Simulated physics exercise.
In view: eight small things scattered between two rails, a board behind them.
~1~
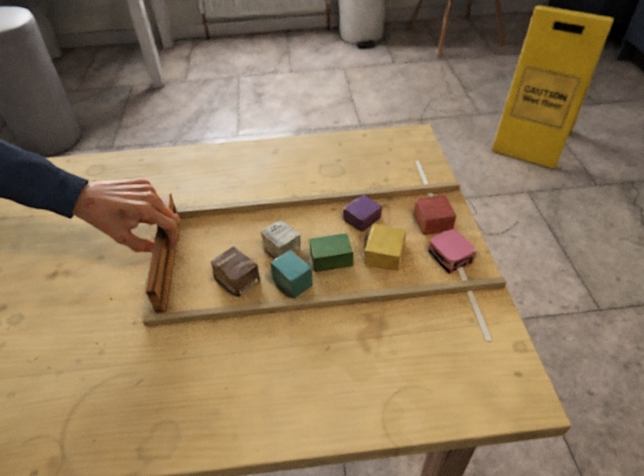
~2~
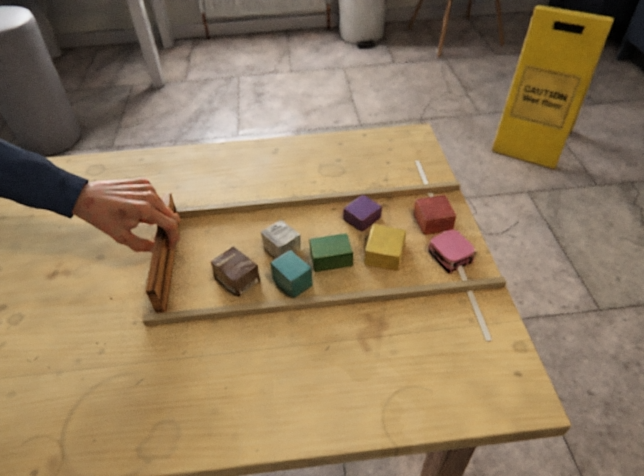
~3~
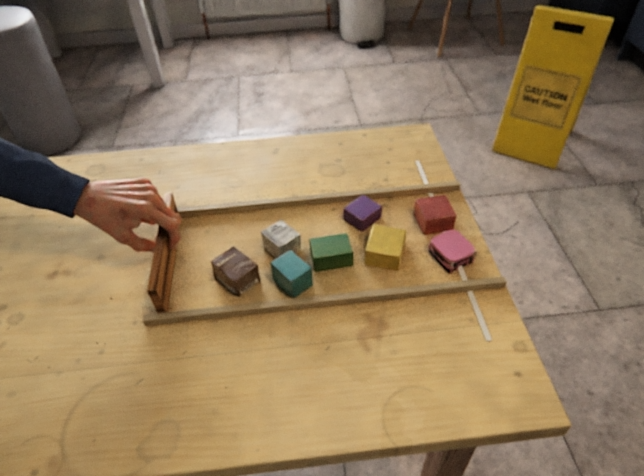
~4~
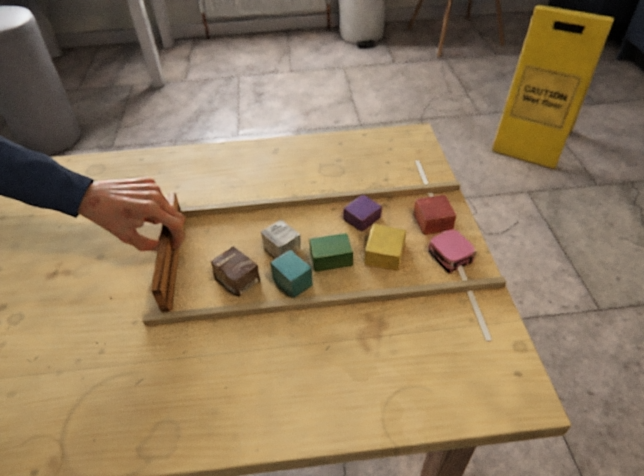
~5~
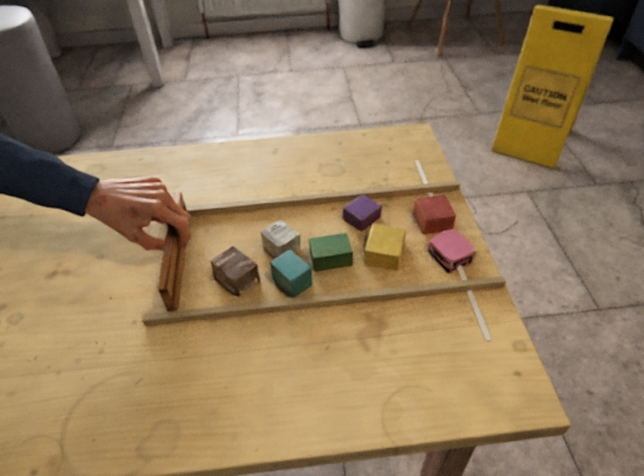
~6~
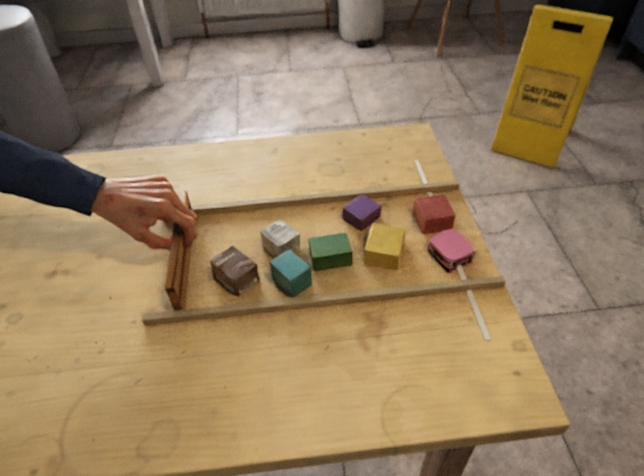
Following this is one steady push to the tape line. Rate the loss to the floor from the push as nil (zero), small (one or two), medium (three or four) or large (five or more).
The loss is large.
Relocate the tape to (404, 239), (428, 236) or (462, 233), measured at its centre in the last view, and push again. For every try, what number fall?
In order, the counts are 1, 2 and 5.
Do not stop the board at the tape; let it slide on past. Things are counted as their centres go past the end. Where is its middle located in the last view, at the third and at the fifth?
At (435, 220) for the third, at (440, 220) for the fifth.
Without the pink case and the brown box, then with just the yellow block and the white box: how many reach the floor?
Result: 2, then 3.
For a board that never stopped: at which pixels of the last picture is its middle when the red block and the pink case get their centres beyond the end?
About (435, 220), and about (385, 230) for the other.
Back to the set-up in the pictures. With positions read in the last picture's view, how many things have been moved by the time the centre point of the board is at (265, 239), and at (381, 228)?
That gives 4 for the first and 8 for the second.
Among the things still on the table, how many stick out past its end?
The figure is 0.
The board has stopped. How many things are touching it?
Total: 3.
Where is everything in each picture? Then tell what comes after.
The first picture shows pink case (452, 251); red block (435, 215); yellow block (386, 247); board (164, 251); tape (447, 235).
The second picture shows red block (435, 214); turquoise block (292, 274).
The third picture shows yellow block (386, 247); green block (331, 252).
The fourth picture shows pink case (451, 251); brown box (236, 271).
The fifth picture shows red block (434, 214); board (175, 249).
The sixth picture shows pink case (451, 250); red block (434, 214); yellow block (385, 246); board (181, 248); tape (446, 234).
Soon after, none off yet; pink case at rest near (451, 250); red block at rest near (434, 214); yellow block at rest near (385, 246).
After that, none off yet; pink case at rest near (451, 250); red block at rest near (434, 214); yellow block displaced about its own width near (409, 245).
And then, none off yet; pink case on its side near (509, 276); red block displaced about its own width near (451, 208); yellow block displaced well along near (476, 238).
In the end, the number that fall off is five or more; gone, turquoise block, green block, yellow block, red block and pink case.
